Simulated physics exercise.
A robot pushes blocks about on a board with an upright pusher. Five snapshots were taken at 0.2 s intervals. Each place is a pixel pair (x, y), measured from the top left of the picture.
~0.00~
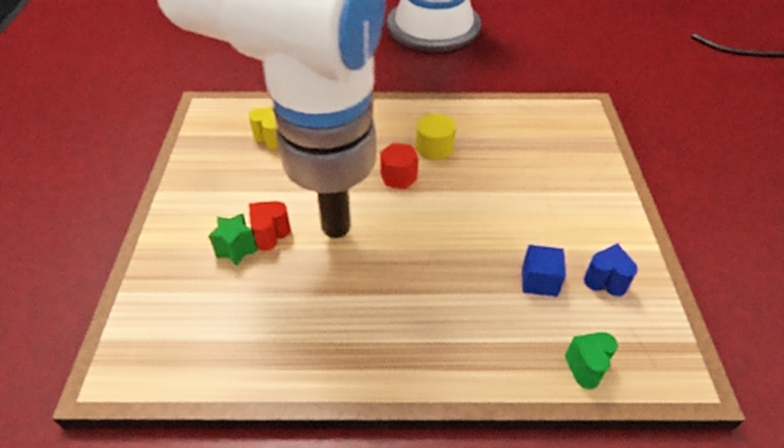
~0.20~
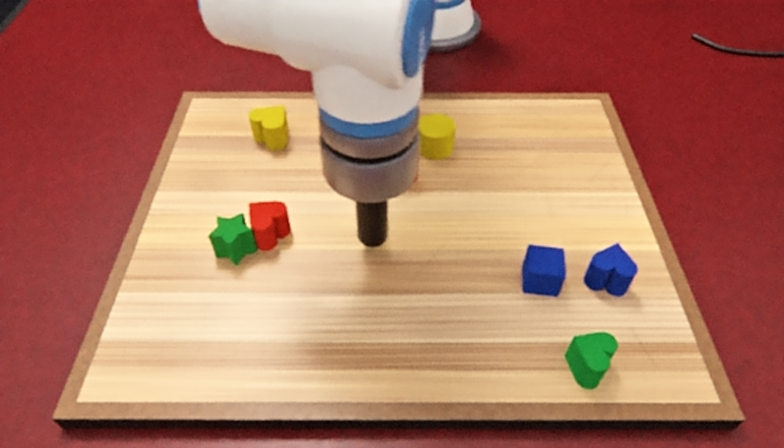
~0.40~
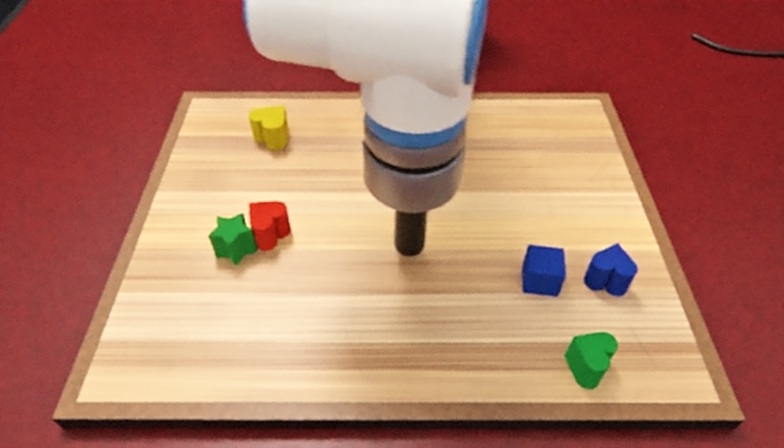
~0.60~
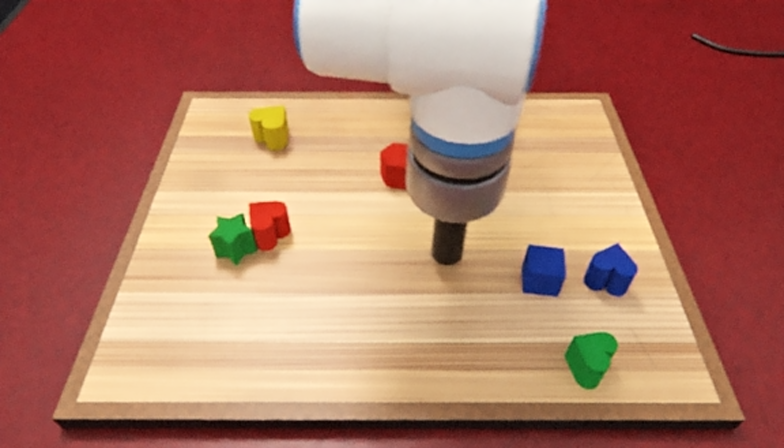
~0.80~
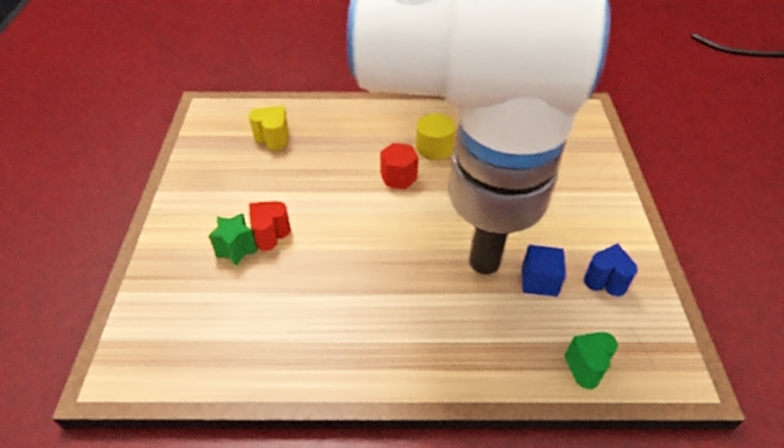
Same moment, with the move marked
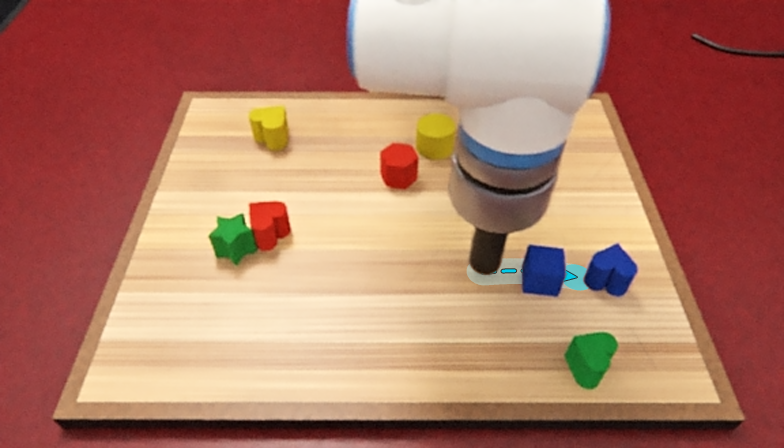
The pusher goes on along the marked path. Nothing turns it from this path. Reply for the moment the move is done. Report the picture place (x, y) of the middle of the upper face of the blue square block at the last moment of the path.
The answer is (607, 283).
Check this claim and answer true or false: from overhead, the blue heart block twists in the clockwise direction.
Verdict: False.
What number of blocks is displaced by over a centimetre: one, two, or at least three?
There will be two blocks displaced.
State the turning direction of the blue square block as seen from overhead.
From the top: Clockwise.
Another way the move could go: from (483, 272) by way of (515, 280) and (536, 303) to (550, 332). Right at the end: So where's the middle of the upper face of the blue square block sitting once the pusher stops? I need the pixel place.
My prediction: (571, 266).
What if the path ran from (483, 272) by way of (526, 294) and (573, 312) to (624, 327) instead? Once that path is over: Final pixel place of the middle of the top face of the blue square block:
The middle of its top is at (582, 262).
Drawn move, from (483, 272) over (513, 271) and (545, 272) to (577, 277).
What follows on the original path. Halfway along, pusher (532, 262); blue square block (569, 265), turned 25° clockwise.
At the end, pusher (580, 268); blue square block (607, 283), turned 60° clockwise; blue heart block (635, 263), turned 45° anticlockwise.
